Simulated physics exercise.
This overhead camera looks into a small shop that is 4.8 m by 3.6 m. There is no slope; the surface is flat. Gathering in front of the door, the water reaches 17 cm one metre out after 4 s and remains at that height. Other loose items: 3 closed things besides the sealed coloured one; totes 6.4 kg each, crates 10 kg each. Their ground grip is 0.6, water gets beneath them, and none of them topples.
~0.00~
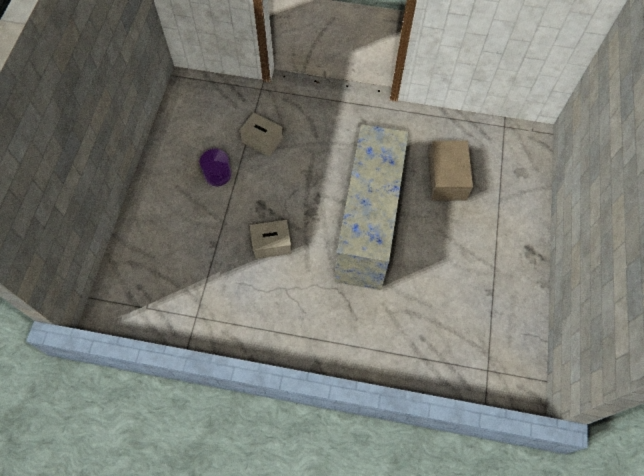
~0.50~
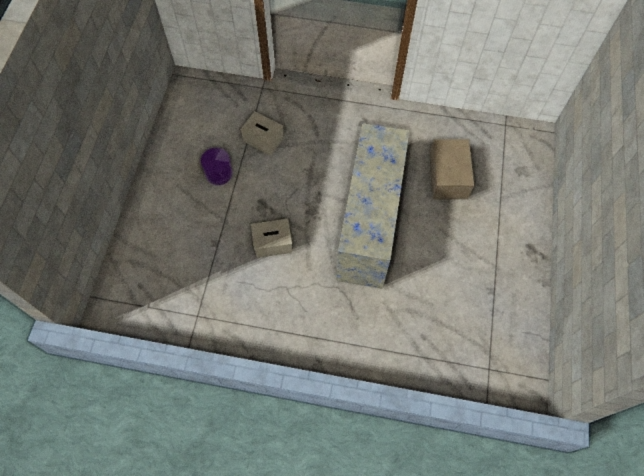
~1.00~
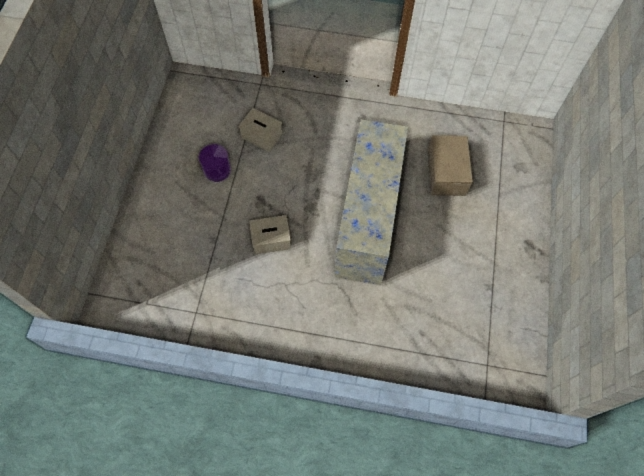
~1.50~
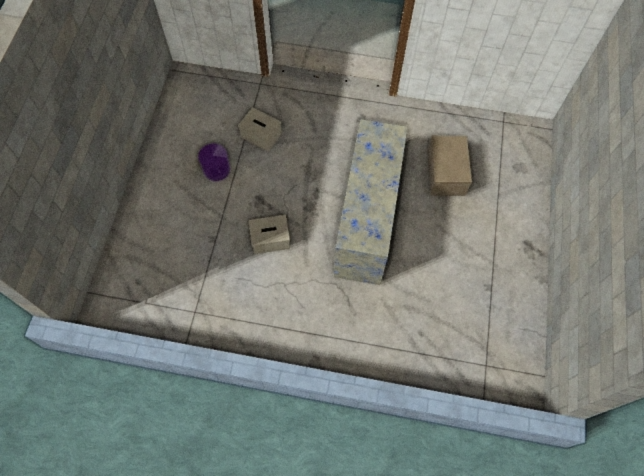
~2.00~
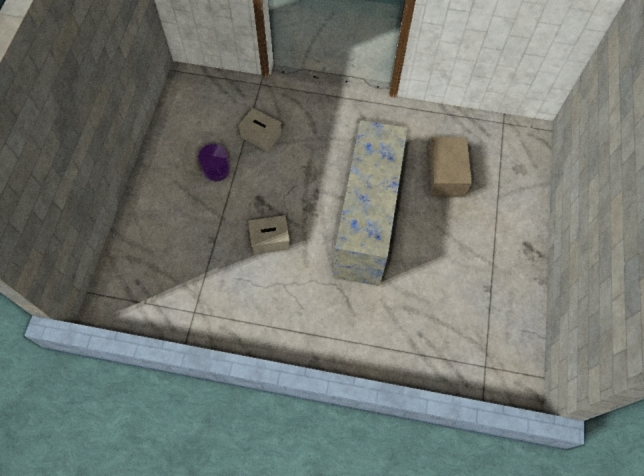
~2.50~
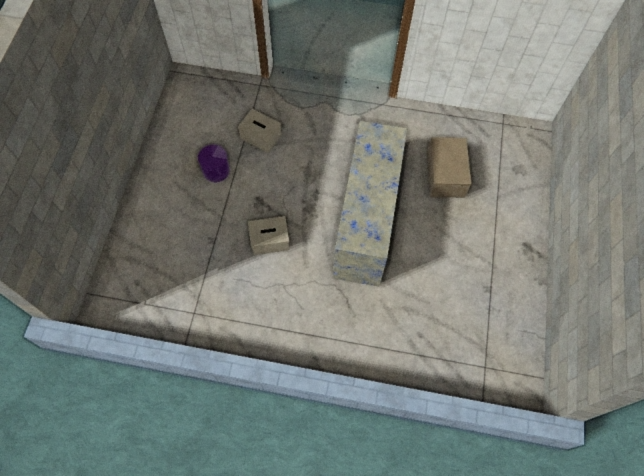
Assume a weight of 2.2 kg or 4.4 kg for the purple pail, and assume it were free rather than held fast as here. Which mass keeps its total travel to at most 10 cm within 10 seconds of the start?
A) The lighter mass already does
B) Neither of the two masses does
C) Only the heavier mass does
Answer: B.
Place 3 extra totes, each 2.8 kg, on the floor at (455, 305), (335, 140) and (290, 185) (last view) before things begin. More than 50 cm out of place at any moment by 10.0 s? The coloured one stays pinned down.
In that order: Less, over, past it.
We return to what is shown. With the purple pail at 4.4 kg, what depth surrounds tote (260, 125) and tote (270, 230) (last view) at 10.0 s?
First roughly 10 cm, second roughly 8 cm.
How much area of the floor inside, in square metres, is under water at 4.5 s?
Around 4.5 m2 of it.
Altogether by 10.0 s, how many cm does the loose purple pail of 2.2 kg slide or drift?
Around 50 centimetres in total.
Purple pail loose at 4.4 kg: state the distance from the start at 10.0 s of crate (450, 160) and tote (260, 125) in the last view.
Respectively 50 and 60 centimetres.
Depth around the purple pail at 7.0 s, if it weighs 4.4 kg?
3 cm, roughly.
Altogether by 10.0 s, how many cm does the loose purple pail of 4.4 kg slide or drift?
The distance adds up to about 30 cm.
After 3.5 s the purple pail would be 0 cm from its start with 2.2 kg and 0 cm from its start with 4.4 kg; 0 cm of water round it then.
After 4.5 s the purple pail would be 0 cm from its start with 2.2 kg and 0 cm from its start with 4.4 kg; 0 cm of water round it then.
After 7.0 s the purple pail would be 37 cm from its start with 2.2 kg and 24 cm from its start with 4.4 kg; 3 cm of water round it then.
After 10.0 s the purple pail would be 43 cm from its start with 2.2 kg and 29 cm from its start with 4.4 kg; 8 cm of water round it then.
